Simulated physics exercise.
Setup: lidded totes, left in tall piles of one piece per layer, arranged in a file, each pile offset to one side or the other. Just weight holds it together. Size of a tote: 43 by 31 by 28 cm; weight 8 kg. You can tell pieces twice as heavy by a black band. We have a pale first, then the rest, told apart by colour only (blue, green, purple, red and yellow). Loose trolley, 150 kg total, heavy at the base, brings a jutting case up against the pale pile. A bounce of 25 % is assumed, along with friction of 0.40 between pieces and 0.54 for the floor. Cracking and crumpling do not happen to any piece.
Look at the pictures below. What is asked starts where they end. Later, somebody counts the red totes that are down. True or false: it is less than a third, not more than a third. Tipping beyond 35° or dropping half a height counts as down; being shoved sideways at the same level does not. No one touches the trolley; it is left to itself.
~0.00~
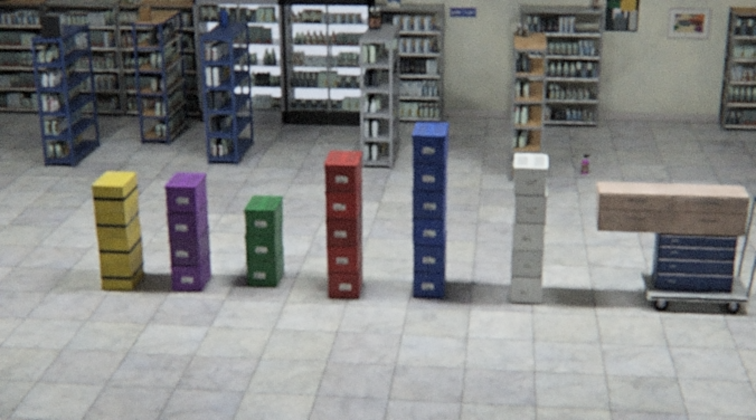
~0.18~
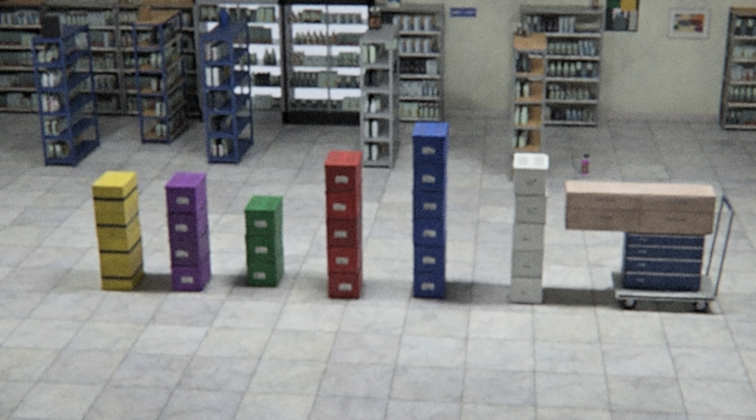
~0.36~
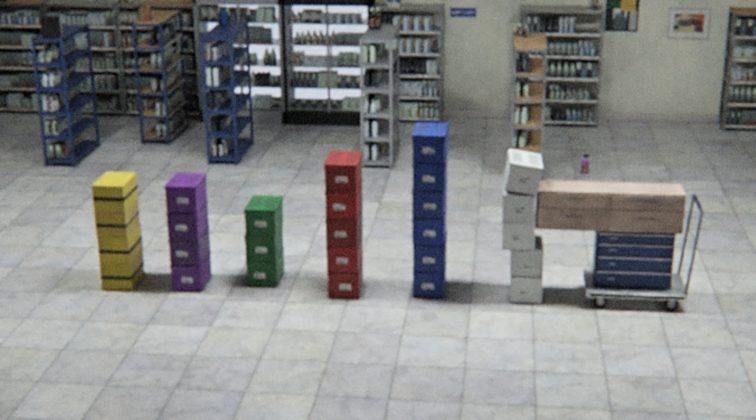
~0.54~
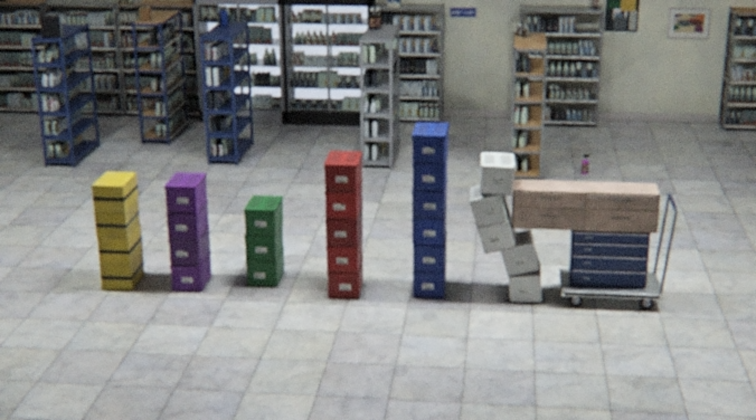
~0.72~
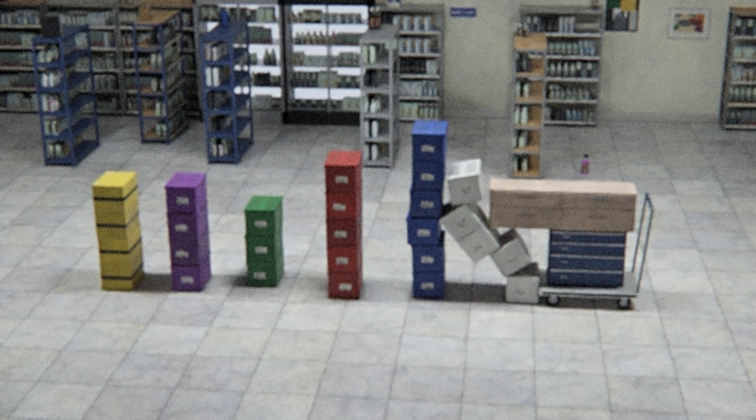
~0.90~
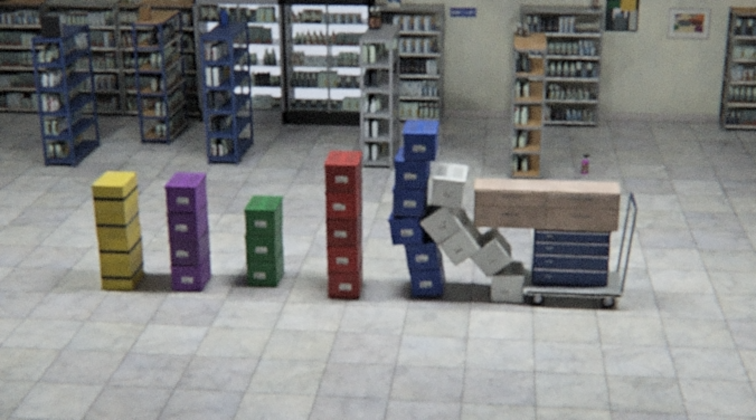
False, it is more than a third.
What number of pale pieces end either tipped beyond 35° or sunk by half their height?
The answer is 4 of the pale ones.
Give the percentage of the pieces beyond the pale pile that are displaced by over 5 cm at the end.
80 in a hundred.
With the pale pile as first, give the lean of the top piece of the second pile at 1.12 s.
The top piece is tilted around 10°.
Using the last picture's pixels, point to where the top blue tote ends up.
It settles close to (245, 238) in the last view.
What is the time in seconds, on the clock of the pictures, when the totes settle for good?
It all settles by about 3.5 s.
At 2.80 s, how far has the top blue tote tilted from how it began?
Roughly 25°.
After 1.12 s, 4 of the pale pile down; none of the 5 red totes down (0 of 22 in all colours); top red tote unmoved; top blue tote 6° from how it stood.
After 1.54 s, 4 of the pale pile down; none of the 5 red totes down (6 of 22 in all colours); top red tote 12° from how it stood; top blue tote 11° from how it stood, 19 cm lower.
After 2.14 s, 4 of the pale pile down; 4 of the 5 red totes down (10 of 22 in all colours); top red tote on its side; top blue tote 53° from how it stood, 58 cm lower.
After 2.80 s, 4 of the pale pile down; 4 of the 5 red totes down (11 of 22 in all colours); top red tote 65° from how it stood, 97 cm lower; top green tote 48° from how it stood, 28 cm lower.
In the end (3.9 s), 4 of the pale pile down; 4 of the 5 red totes down (11 of 22 in all colours); top red tote on its side; top green tote on its side. That is 80 per cent. From the last view, middles, top red tote near (150, 308), top green tote near (181, 233).
